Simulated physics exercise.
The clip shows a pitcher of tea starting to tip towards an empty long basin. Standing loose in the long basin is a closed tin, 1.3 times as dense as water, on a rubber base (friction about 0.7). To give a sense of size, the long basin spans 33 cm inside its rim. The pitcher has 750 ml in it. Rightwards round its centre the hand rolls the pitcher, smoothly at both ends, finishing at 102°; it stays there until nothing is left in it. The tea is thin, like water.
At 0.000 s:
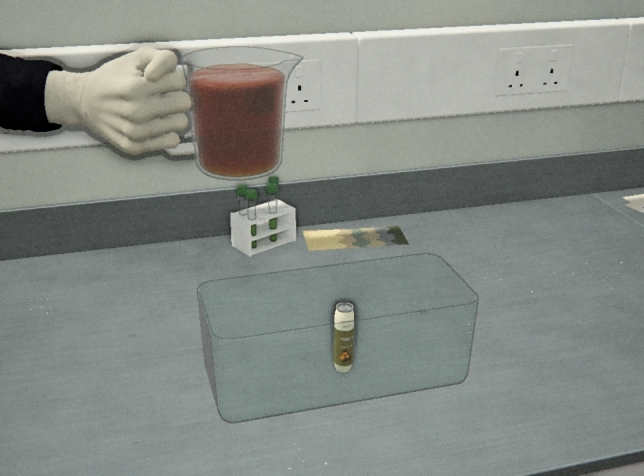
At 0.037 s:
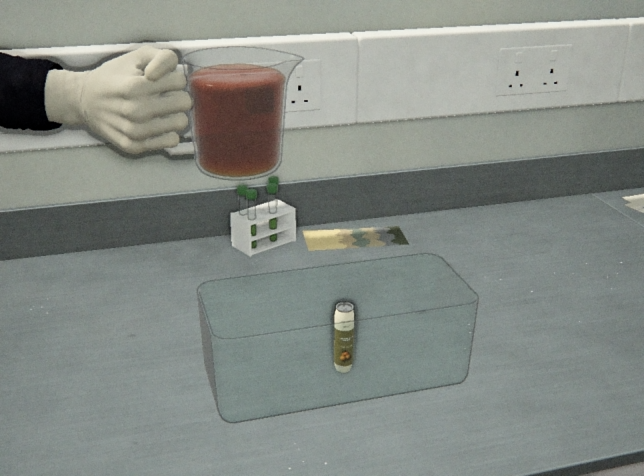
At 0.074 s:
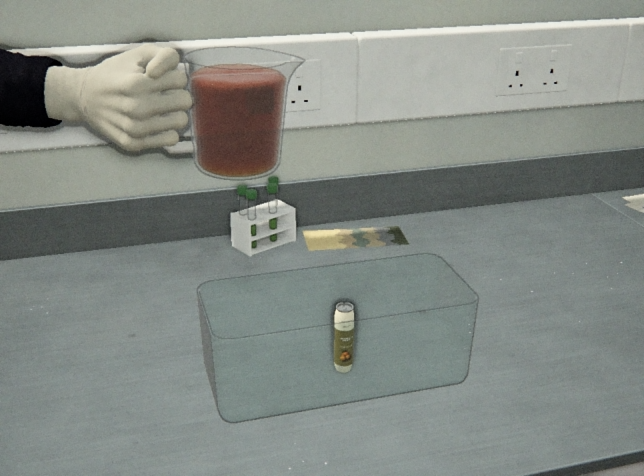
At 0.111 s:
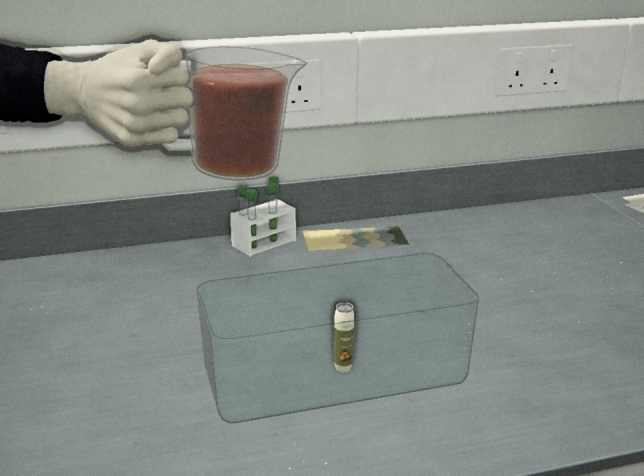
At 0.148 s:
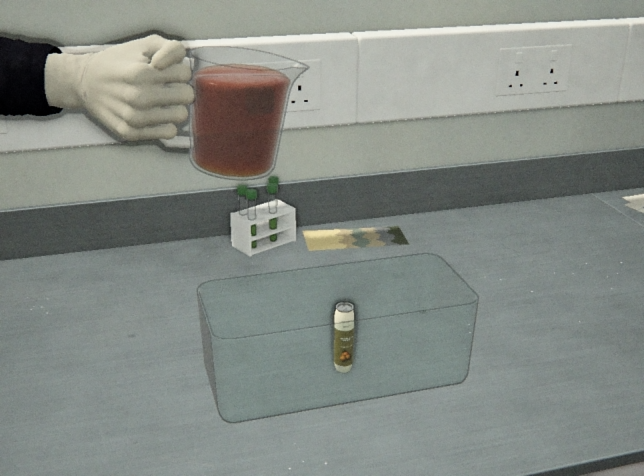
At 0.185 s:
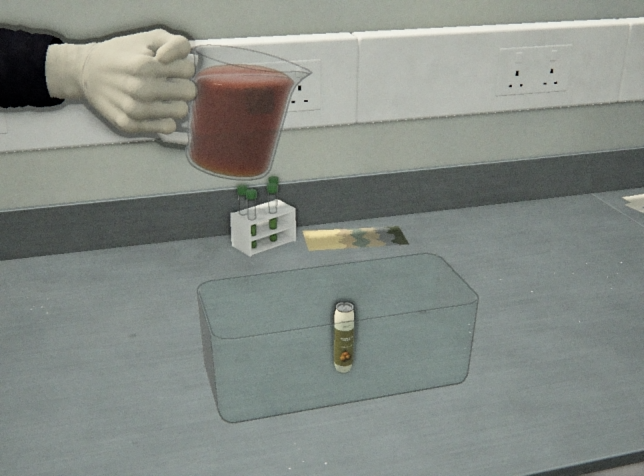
At the start, a gloved hand holds a clear pitcher of reddish-brown tea upright above an empty, see-through long basin with a small closed tin standing inside. The hand then gradually rolls the pitcher slightly to the right, its spout dipping a little while the tea stays inside and the tin stays still.
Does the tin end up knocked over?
No.
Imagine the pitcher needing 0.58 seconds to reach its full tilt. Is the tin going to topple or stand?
The tin remains upright.
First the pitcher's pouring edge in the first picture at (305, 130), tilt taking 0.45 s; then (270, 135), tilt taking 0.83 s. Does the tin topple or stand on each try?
First it tips over; then it tips over.
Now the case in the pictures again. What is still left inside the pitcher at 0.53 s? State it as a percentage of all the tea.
At that time about 76 in a hundred parts are still held.
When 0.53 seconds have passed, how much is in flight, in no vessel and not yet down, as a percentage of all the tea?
I'd say close to 24 per cent.
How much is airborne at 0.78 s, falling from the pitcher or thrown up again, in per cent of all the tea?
Something like 34 per cent is in the air then.
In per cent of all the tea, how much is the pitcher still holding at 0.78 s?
24 in a hundred, give or take.
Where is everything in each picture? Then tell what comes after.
In the first picture, tilt 0°; pouring edge (303, 56); surface from (187, 77) to (284, 71); the long basin's rim runs from (204, 312) to (458, 277); the tin's top is at (345, 310).
In the second picture, tilt 1°; pouring edge (303, 56); surface from (187, 77) to (283, 71).
In the third picture, tilt 2°; pouring edge (305, 58); surface from (187, 76) to (284, 72).
In the fourth picture, tilt 4°; pouring edge (307, 61); surface from (190, 75) to (286, 73).
In the fifth picture, tilt 8°; pouring edge (309, 65); surface from (192, 76) to (289, 75).
In the sixth picture, tilt 12°; pouring edge (312, 71); surface from (193, 77) to (293, 75).
Then, 0.53 s in, the tilt is 72° and 75 per cent is still to pour; the tin stands where it began.
Then, 0.78 s in, the tilt is 101° and 24 per cent is still to pour; the tin stands where it began.
Then, 1.04 s in, the tilt is 102° and 3 per cent is still to pour; the tin stands where it began.
Then, 1.33 s in, the tilt is 102° and 0 per cent is still to pour; the tin stands where it began.
Finally, the tin stands where it began.
